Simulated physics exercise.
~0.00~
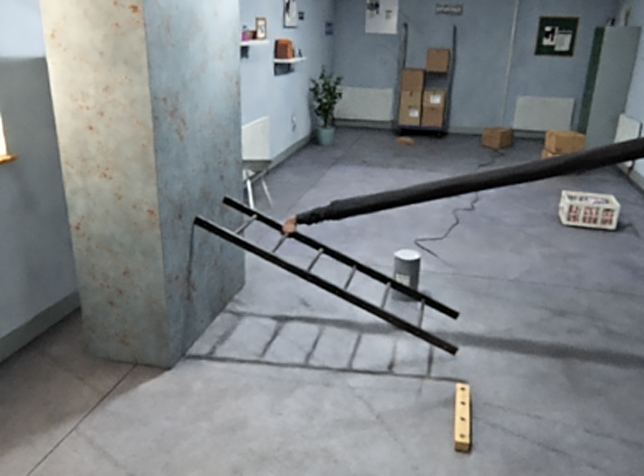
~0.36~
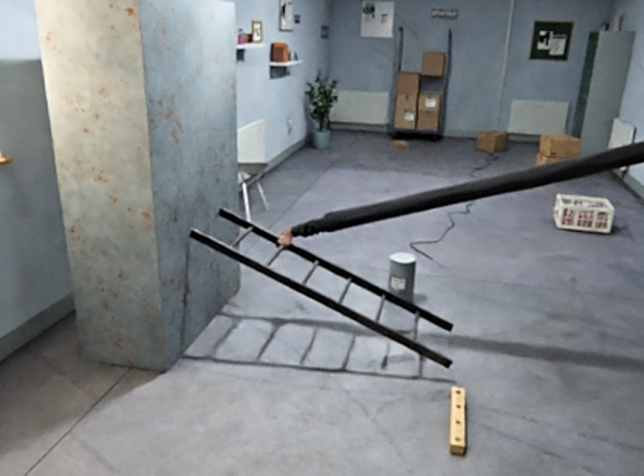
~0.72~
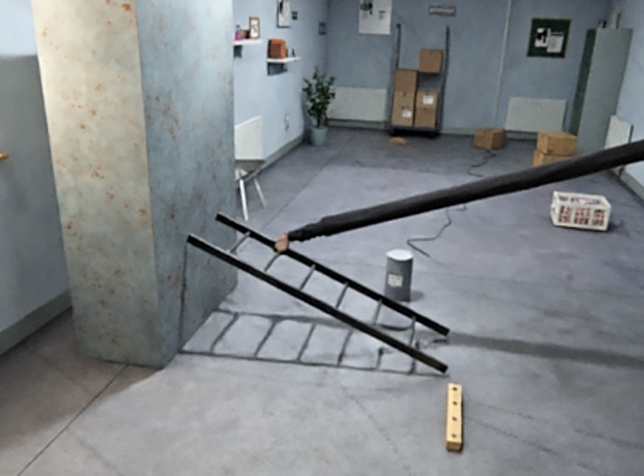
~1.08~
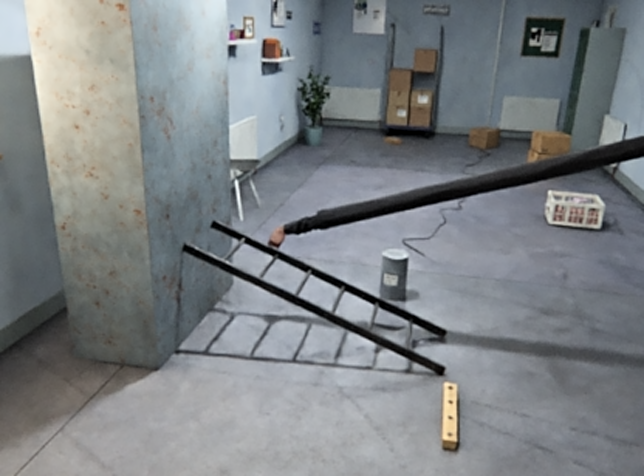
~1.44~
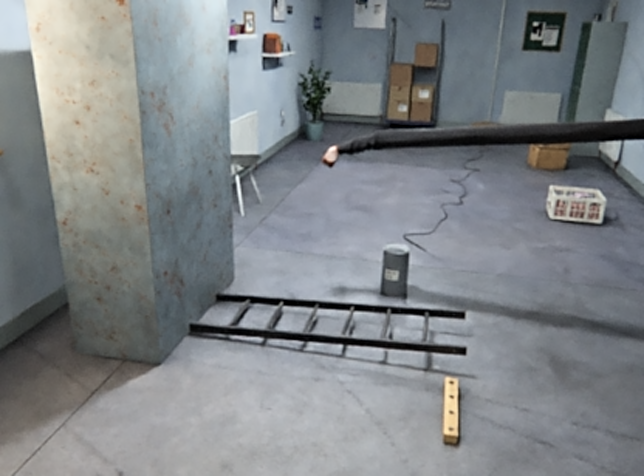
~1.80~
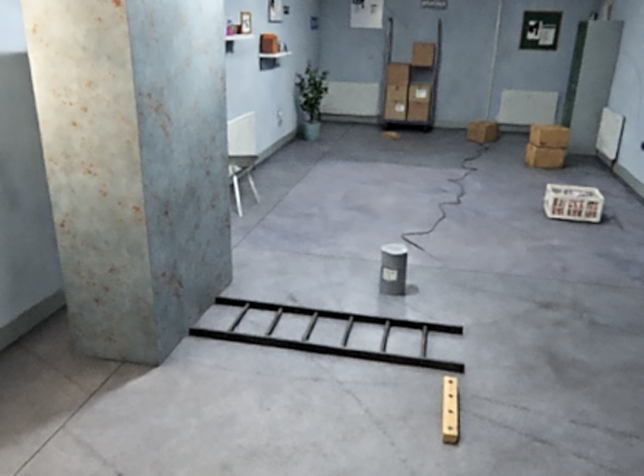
At the start, a hand at the end of a long, dark-sleeved arm reaches in from the right and holds a black ladder that leans at a low slant against a tall, rust-speckled block on a grey floor. A grey canister stands behind the ladder, and a wooden batten lies near its lower end. The ladder barely shifts while the hand steadies it. Then the hand lets go and draws back to the right, and the ladder slips down and drops. It ends flat on the floor beside the block, short of the batten, with the canister still upright.
